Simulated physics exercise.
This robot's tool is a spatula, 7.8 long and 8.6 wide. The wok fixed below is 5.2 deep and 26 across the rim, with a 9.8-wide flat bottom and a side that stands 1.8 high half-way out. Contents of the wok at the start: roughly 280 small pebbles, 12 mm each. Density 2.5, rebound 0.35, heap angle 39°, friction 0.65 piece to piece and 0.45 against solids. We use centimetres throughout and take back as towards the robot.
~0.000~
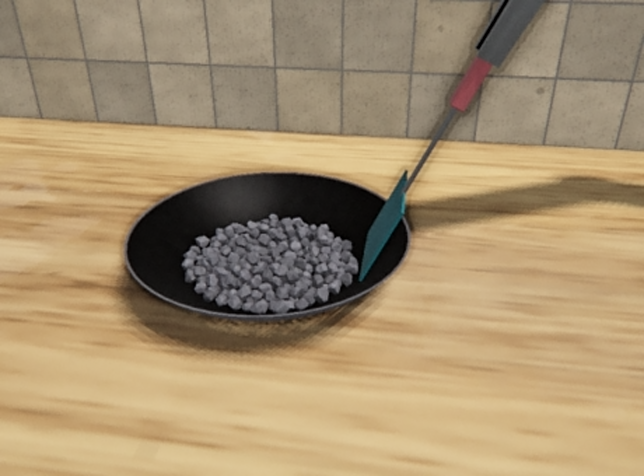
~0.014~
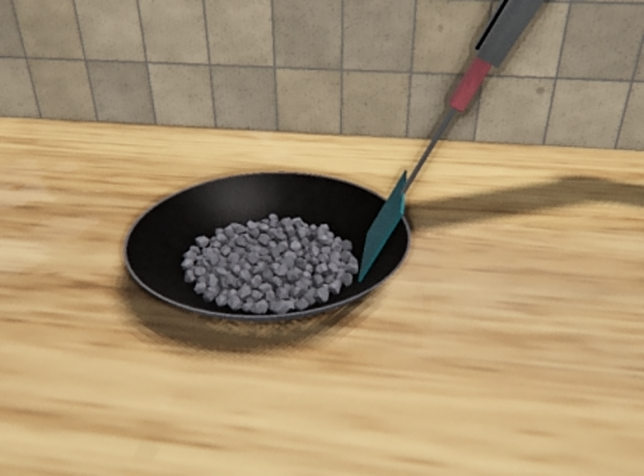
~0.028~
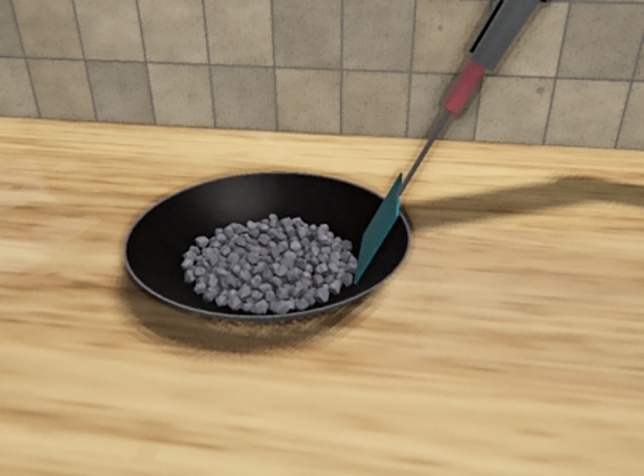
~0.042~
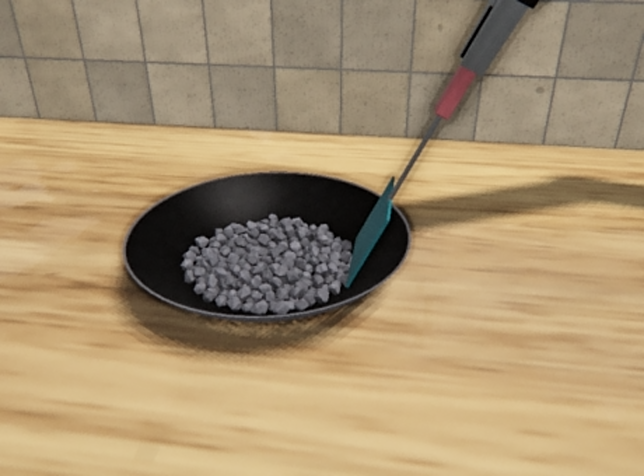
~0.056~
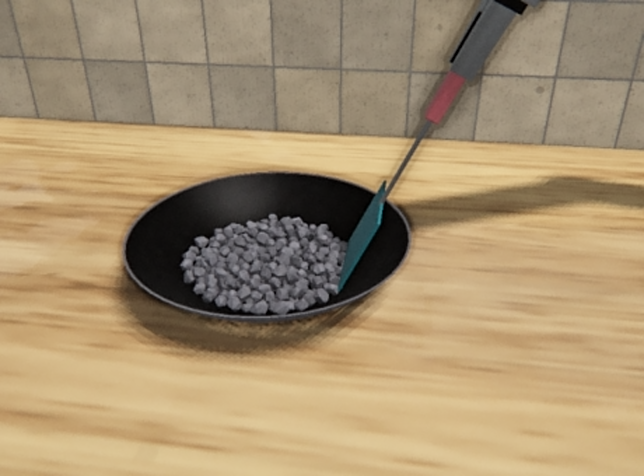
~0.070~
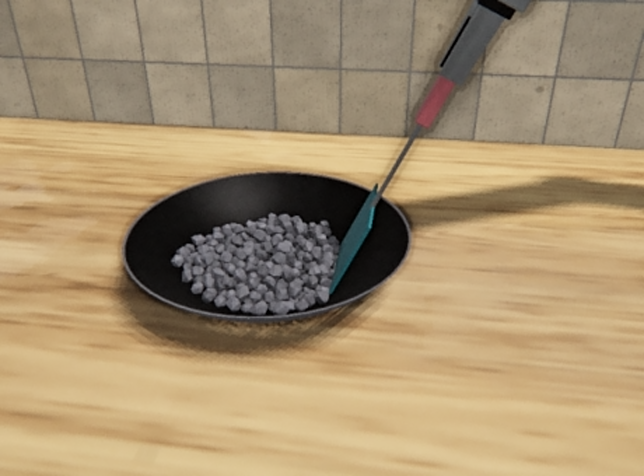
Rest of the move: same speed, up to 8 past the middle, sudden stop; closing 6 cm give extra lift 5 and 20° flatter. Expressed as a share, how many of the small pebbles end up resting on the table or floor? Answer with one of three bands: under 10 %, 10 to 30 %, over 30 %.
10 to 30 %.
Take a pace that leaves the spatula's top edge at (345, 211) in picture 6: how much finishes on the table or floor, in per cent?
Roughly 45 per cent.
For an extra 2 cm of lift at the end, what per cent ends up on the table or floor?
Close to 35 in a hundred.
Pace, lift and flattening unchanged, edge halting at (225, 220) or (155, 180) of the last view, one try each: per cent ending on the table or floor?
Estimates, in order: 0 % and 45 %.
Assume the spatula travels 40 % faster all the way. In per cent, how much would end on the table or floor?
In that case, around 35 per cent would end on the table or floor.
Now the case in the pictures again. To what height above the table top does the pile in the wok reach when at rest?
It reaches roughly 6.0 cm.
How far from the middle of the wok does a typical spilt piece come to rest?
Some 20 centimetres.
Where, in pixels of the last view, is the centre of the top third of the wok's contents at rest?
I'd say around pixel (180, 239).
By 0.17 s, sloping 65°, highest piece 8 above the table; 277 in the wok.
By 0.27 s, sloping 57°, highest piece 12 above the table; 264 in the wok, 13 on the blade or in flight.
By 0.52 s, sloping 45°, highest piece 6 above the table; 232 in the wok, 41 on the table or floor, 4 on the blade or in flight.
By 1.57 s, sloping 45°, highest piece 6 above the table; 232 in the wok, 45 on the table or floor.
Final count, 232 in the wok, 45 on the table or floor. That is 16 % on the table or floor.
